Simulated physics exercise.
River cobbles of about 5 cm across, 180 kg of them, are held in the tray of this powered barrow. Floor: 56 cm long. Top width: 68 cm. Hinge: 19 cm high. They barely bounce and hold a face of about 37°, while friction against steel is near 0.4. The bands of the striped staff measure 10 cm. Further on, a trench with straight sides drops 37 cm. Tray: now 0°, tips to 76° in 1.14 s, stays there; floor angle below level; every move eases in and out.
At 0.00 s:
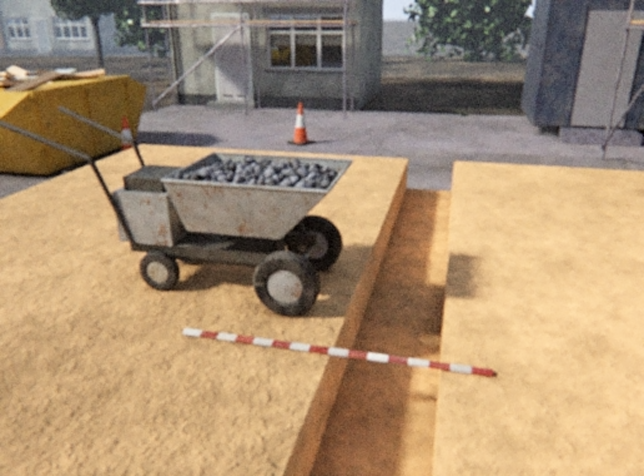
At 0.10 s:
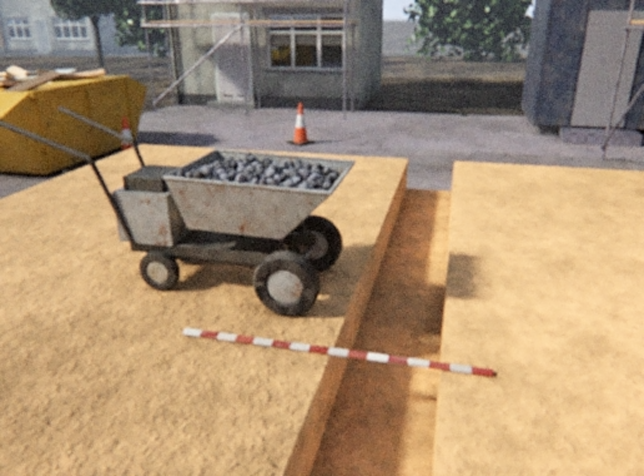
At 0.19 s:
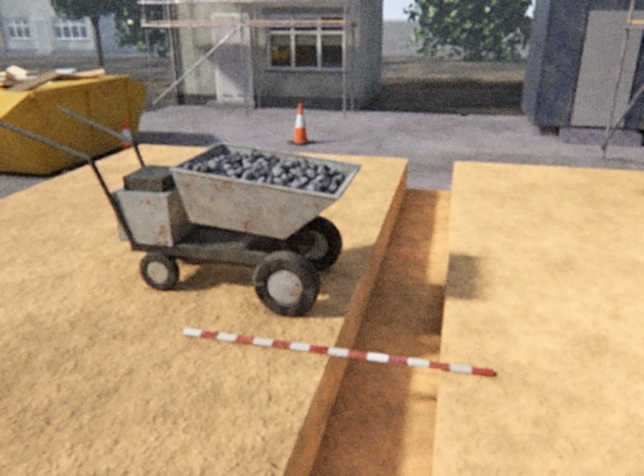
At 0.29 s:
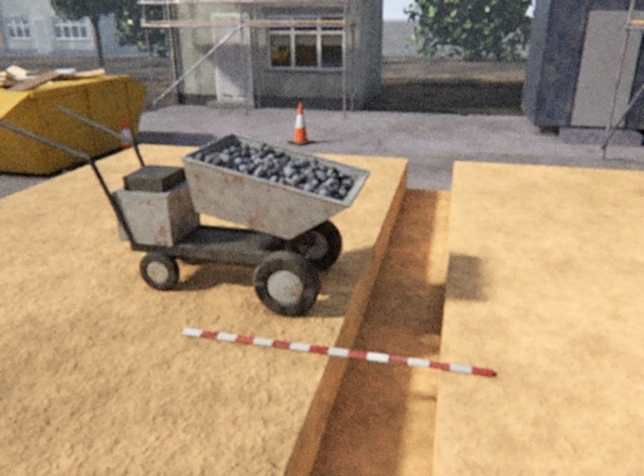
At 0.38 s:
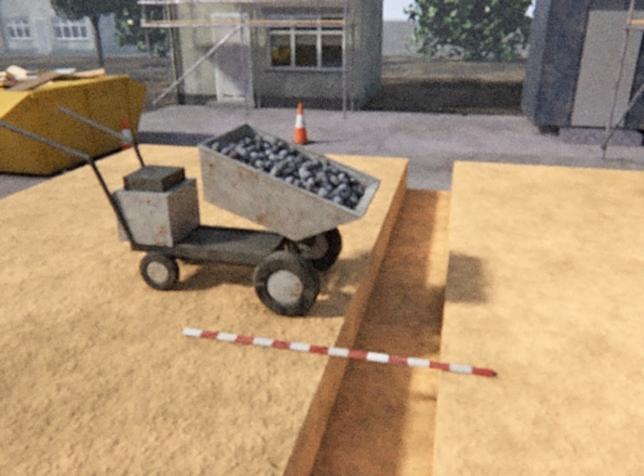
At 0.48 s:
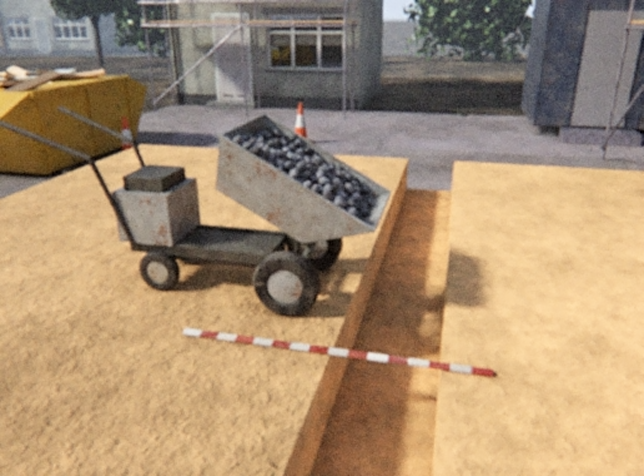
A powered barrow beside a trench steadily tilts its tray of cobbles toward the right.
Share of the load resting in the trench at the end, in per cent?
77 per cent.
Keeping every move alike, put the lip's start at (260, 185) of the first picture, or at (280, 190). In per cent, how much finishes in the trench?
The first gives about 100 percent and the second about 100 percent.
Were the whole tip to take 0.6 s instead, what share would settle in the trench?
About 60 percent, I'd say.
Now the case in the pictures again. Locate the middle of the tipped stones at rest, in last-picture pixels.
(421, 343).
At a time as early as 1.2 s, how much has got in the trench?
45 per cent, give or take.
After 0.9 s the floor is at 65°; 99 % in the tray, 1 % in the trench; the foremost stones are at (413, 274).
After 1.2 s the floor is at 76°; 38 % in the tray, 45 % in the trench, 16 % past the trench; the foremost stones are at (511, 315).
After 1.6 s the floor is at 76°; 6 % in the tray, 70 % in the trench, 23 % past the trench; the foremost stones are at (611, 330).
After 3.5 s the floor is at 76°; 0 % in the tray, 77 % in the trench, 23 % past the trench; the foremost stones are past the picture's edge.
